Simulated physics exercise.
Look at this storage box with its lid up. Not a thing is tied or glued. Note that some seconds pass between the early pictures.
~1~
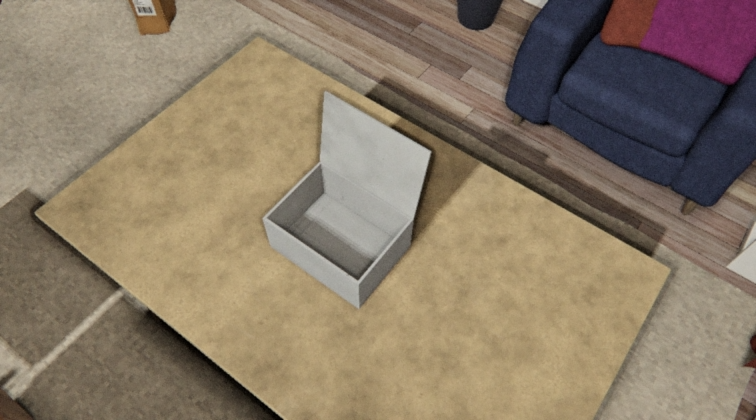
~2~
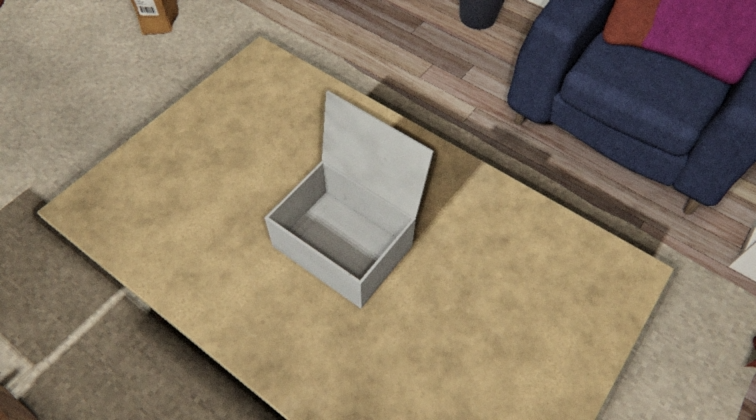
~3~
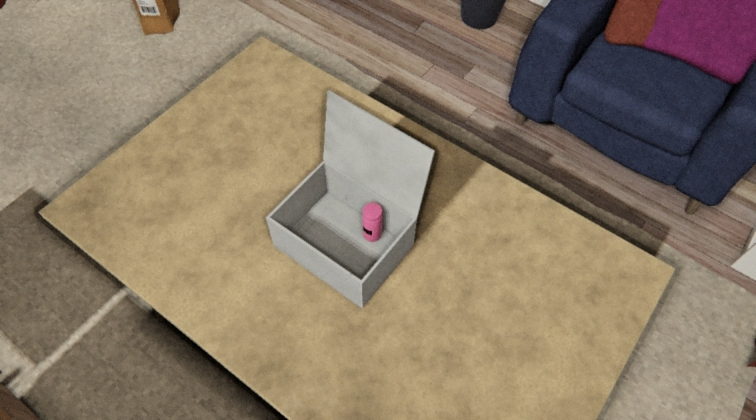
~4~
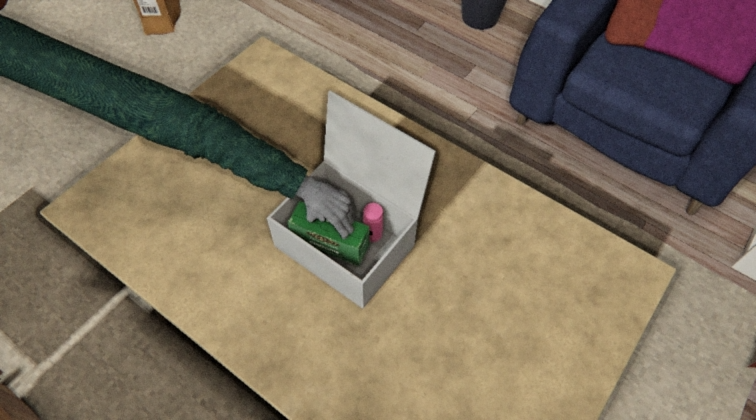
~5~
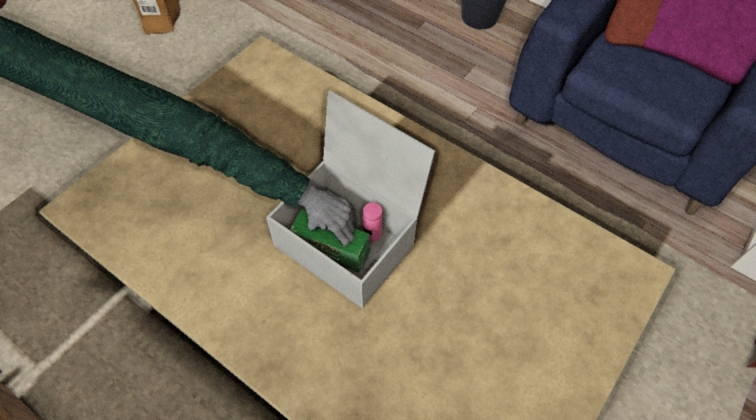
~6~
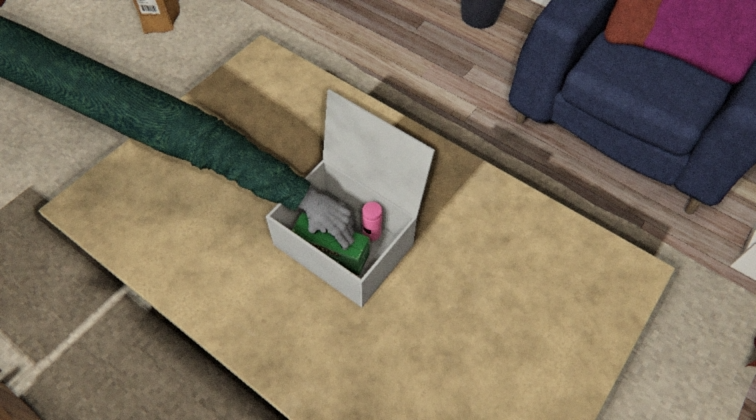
Pink shaker appearing in an open grey box on a table, then a gloved hand lowering a green carton beside it.
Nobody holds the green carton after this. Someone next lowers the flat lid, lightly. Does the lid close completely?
Lowered fully.
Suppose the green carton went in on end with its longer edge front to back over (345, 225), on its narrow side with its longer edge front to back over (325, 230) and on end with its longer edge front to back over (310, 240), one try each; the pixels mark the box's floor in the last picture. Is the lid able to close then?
The lid stays partly open the first time, goes all the way down the second time and stays partly open the third time.
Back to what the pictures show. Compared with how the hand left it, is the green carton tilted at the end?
By the end the green carton has kept its angle.
Then, 1.50 s later than the last frame, lid 65° above the rim.
Then, 1.90 s later than the last frame, lid 26° above the rim.
When it is over, lid shut; both as before. End places, in pixels of the last picture, green carton near (331, 244).
